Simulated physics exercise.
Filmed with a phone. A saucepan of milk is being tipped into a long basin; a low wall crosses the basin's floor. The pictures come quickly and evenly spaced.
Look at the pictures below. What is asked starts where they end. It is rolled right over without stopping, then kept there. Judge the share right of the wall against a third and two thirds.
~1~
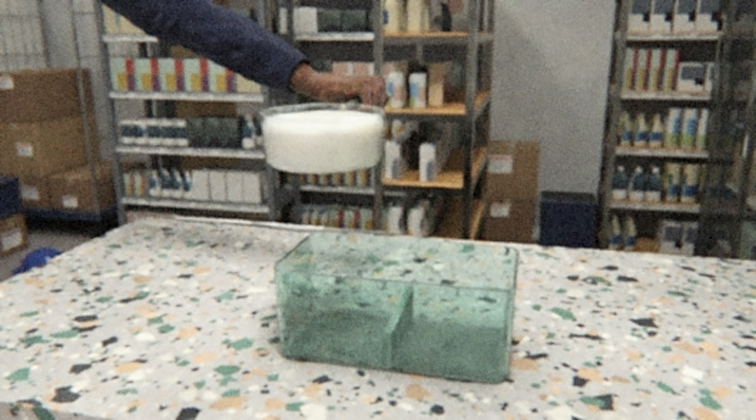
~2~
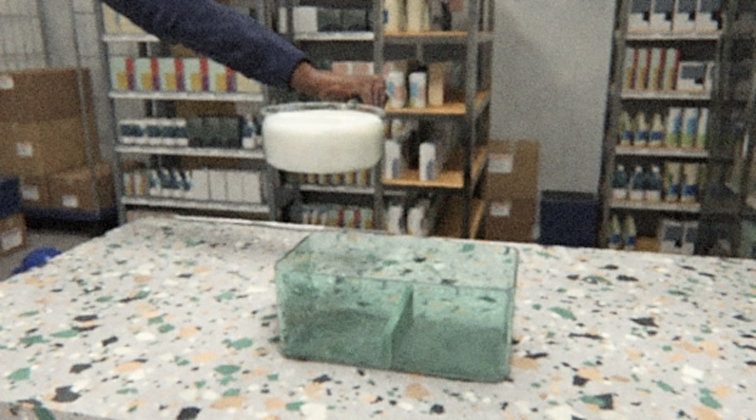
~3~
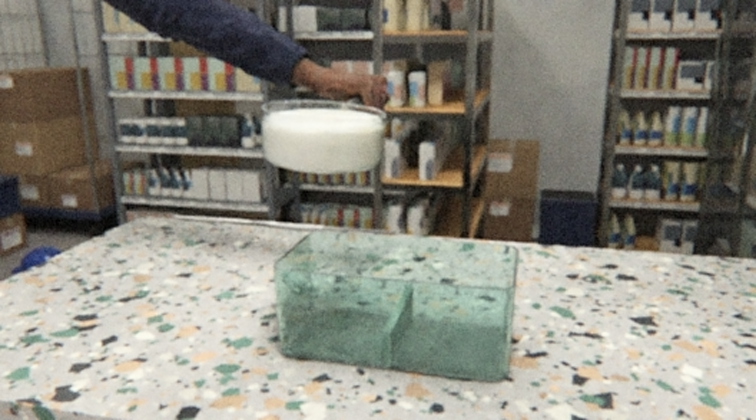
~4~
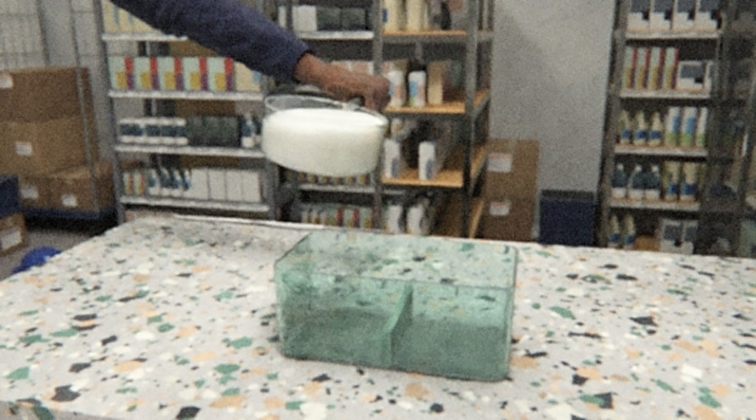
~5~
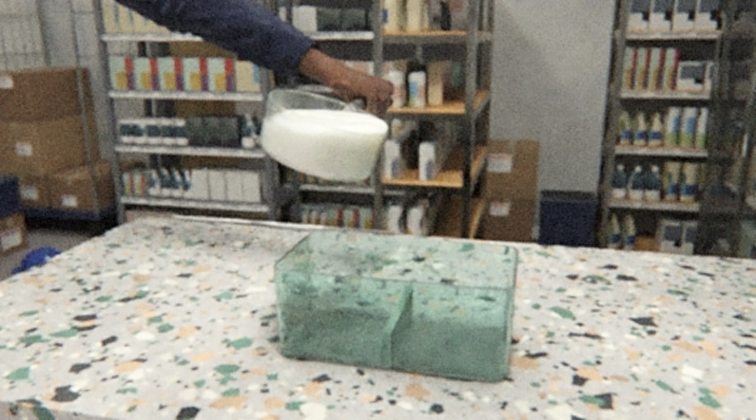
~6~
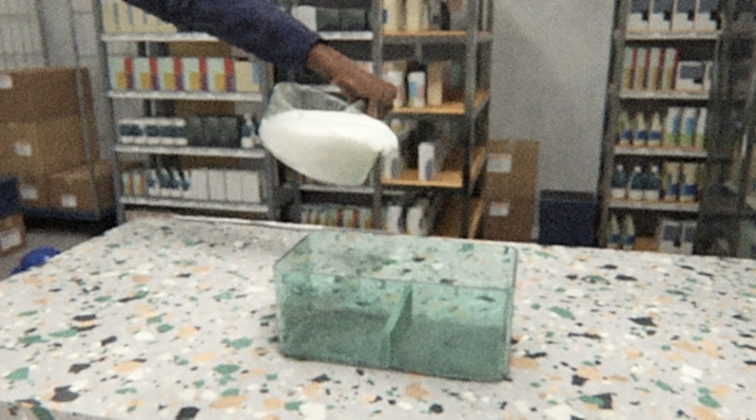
Surpasses two thirds.
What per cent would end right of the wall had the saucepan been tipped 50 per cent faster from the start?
Close to 70 per cent.
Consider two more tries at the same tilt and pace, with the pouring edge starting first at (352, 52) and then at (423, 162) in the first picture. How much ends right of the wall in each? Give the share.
Roughly 70 percent on the first try and 90 percent on the second.
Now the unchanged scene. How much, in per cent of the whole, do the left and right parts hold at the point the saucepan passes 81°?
Split is about 0 % to the left and 30 % to the right.
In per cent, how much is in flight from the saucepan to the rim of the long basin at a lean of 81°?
Airborne share: Approx. 45 %.
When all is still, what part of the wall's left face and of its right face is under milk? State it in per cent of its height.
Close to 20 for the left and 70 for the right.
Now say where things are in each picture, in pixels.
Tilt 0°; pouring edge (382, 114); surface from (270, 118) to (381, 121); the long basin's rim runs from (293, 251) to (517, 269); the wall's top is at (399, 310), in the first picture.
Tilt 1°; pouring edge (382, 115); surface from (271, 117) to (382, 121), in the second picture.
Tilt 5°; pouring edge (383, 118); surface from (271, 114) to (382, 121), in the third picture.
Tilt 11°; pouring edge (384, 125); surface from (272, 115) to (384, 123), in the fourth picture.
Tilt 19°; pouring edge (385, 134); surface from (273, 115) to (384, 128); 2 per cent is over the edge, in the fifth picture.
Tilt 28°; pouring edge (384, 145); surface from (272, 115) to (381, 135); 7 per cent is over the edge, in the sixth picture.
A moment on, the saucepan is tipped on its side and 27 per cent is still to pour, 0 is left of the wall and 28 right of it.
Next, the saucepan is tipped on its side and 7 per cent is still to pour, 10 is left of the wall and 75 right of it.
Then the saucepan is tipped on its side and 2 per cent is still to pour, 18 is left of the wall and 78 right of it.
Later the saucepan is tipped on its side and 0 per cent is still to pour, 20 is left of the wall and 78 right of it.
In the end 21 per cent lies left of the wall, 78 right of it and 1 outside.
